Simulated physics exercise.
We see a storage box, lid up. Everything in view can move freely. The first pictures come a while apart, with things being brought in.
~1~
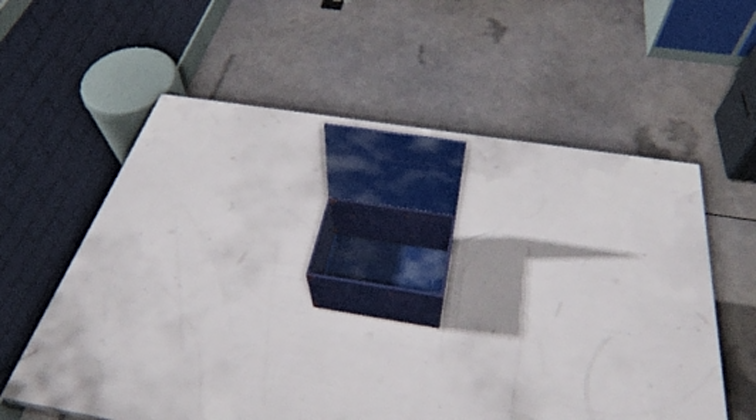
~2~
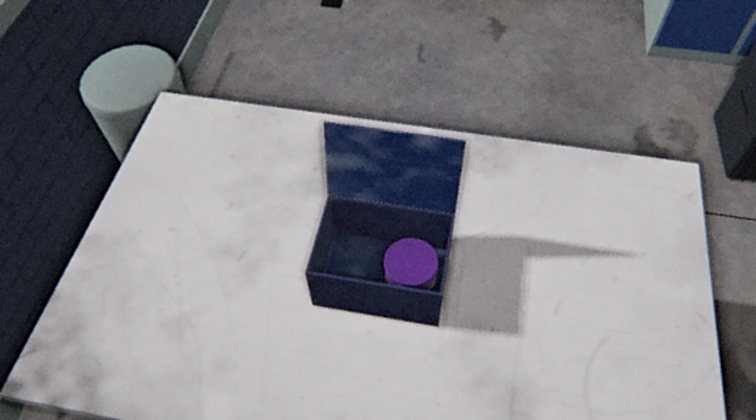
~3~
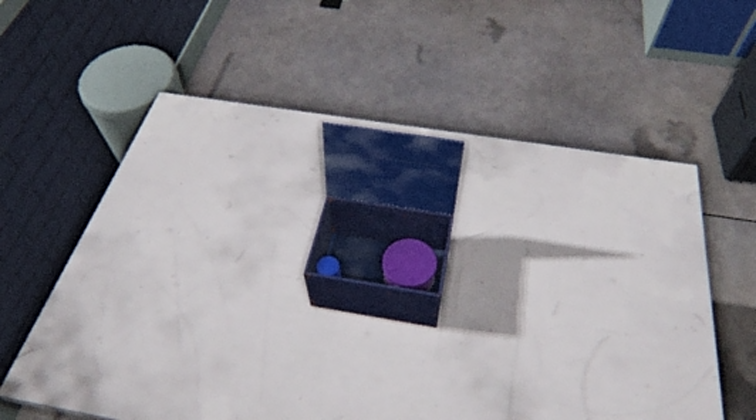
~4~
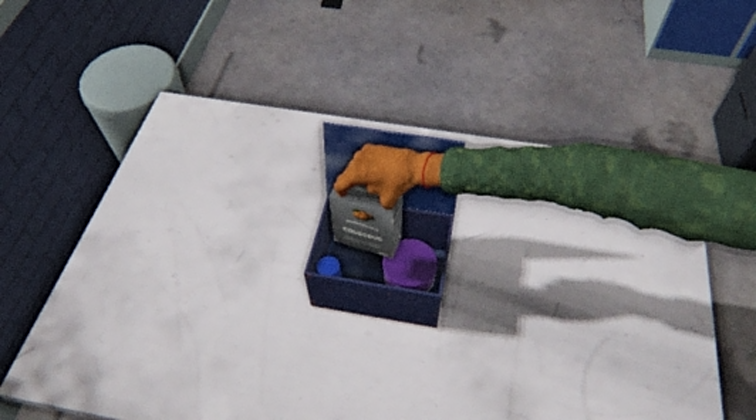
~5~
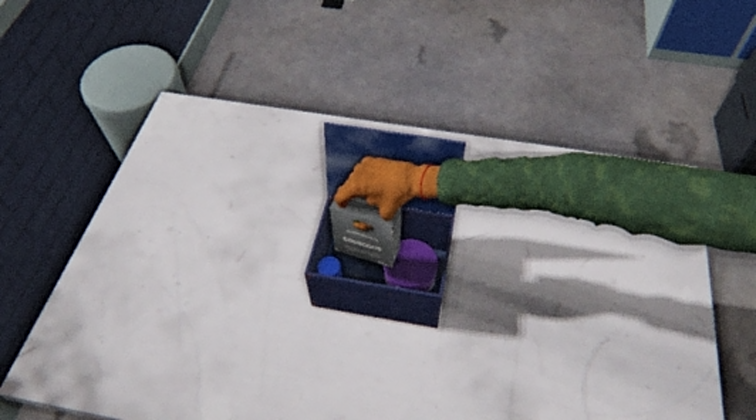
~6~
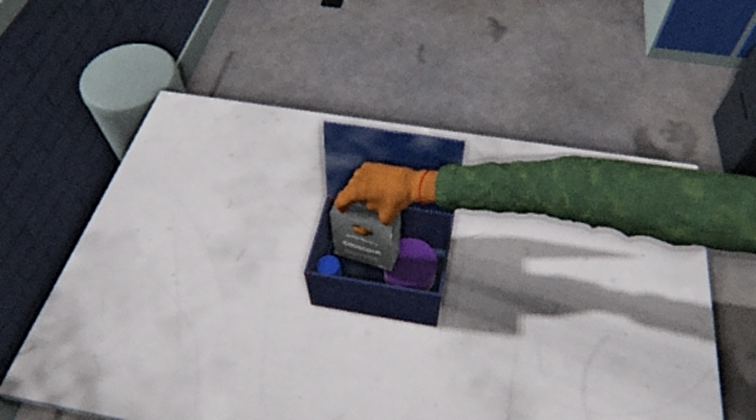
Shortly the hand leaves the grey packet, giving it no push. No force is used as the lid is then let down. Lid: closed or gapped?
Gapped.
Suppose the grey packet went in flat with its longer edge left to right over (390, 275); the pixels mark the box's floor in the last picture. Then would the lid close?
Then the box lid comes to rest down.
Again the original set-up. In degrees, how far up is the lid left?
About 25° above the rim.
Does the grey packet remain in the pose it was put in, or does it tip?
It ends up leaning.
Then, 1.00 s after the last picture, lid starting down; grey packet tipped 27° from how it was near (354, 257).
Then, 1.60 s after the last picture, lid 59° above the rim; grey packet tipped 27° from how it was near (354, 257).
At rest, lid 24° above the rim; moved from the start, grey packet; the other 2 in place. Seen from the same camera at the end, grey packet near (354, 257).
